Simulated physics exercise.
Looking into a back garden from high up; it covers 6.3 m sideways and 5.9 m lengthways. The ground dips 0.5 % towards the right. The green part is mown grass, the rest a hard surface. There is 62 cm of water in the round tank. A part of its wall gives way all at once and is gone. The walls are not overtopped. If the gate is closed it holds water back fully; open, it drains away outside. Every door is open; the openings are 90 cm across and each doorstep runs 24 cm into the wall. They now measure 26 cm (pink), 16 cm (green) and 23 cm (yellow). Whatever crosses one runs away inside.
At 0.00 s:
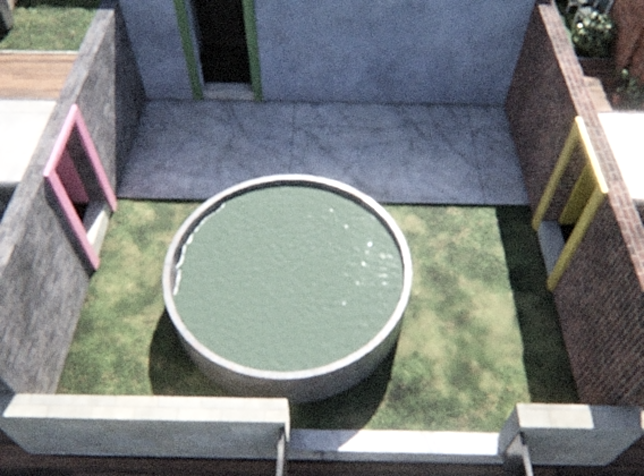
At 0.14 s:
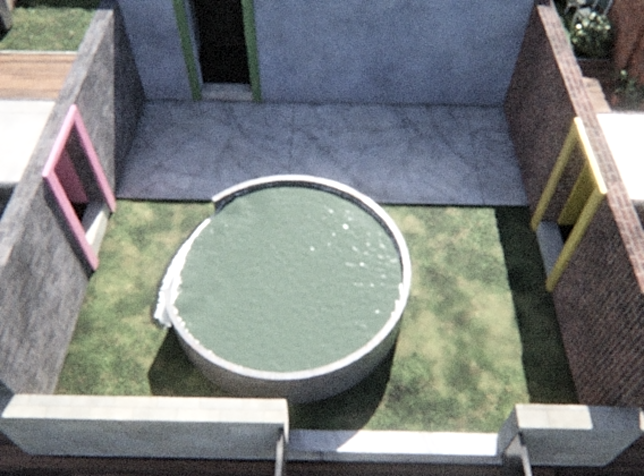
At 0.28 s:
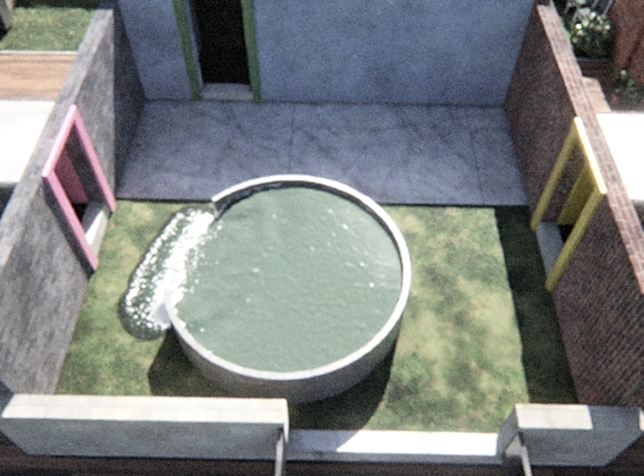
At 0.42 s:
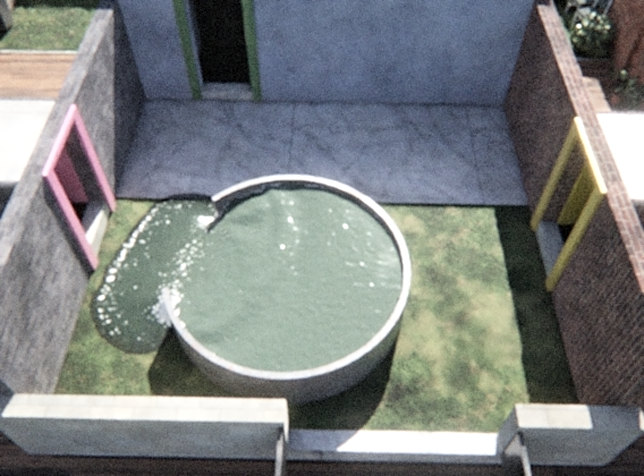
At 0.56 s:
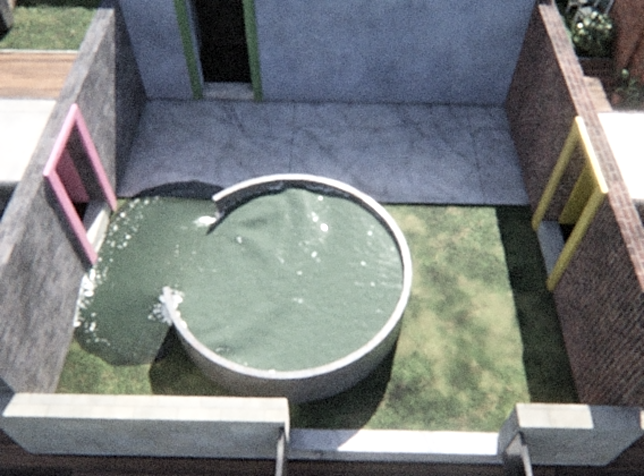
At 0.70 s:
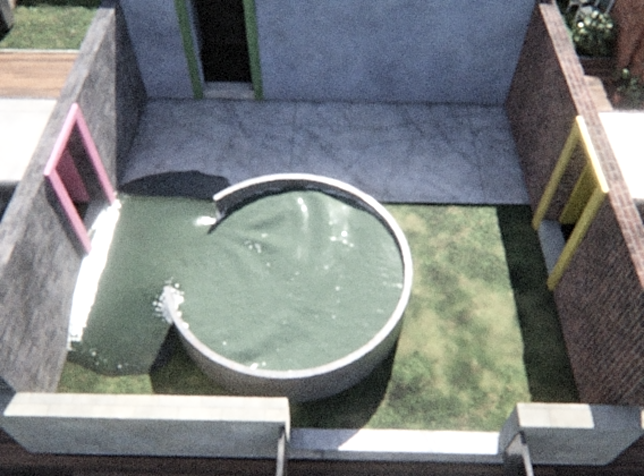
Round tank's left wall giving way and green water pouring out, spreading across the grass to the wall by the pink-framed doorway.
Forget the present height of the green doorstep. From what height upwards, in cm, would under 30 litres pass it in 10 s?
Close to 19 cm is just enough.
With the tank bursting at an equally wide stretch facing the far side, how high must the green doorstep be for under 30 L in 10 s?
Some 21 cm.
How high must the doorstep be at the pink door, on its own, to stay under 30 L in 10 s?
Roughly 35 cm at pink.
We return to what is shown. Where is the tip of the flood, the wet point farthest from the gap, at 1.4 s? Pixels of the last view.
At about (143, 115).
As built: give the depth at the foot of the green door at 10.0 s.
Roughly 12.0 cm deep.
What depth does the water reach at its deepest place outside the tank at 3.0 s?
Roughly 38 cm.
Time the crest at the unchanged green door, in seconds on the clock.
Near 3.2 s.
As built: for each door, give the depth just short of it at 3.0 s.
In cm: Pink 33, green 24, yellow 0.
After 1.4 s water covers 25 % of the floor, deepest (44 cm) near (95, 269); it has not reached the green door.
After 3.0 s water covers 40 % of the floor, deepest (38 cm) near (147, 101); 24 cm at the green door, 10 litres in over its 16 cm doorstep.
After 10.0 s water covers 95 % of the floor, deepest (16 cm) near (503, 136); 12 cm at the green door, 57 litres in over its 16 cm doorstep.
At the green door as built, the water arrived by 2.2 s and peaked near 24 cm at 3.2 s.
With a doorstep of 15 cm, 72 litres would have come in within the 10 s; with 23.5 cm, 6 litres. So under 30 litres takes about 19 cm.
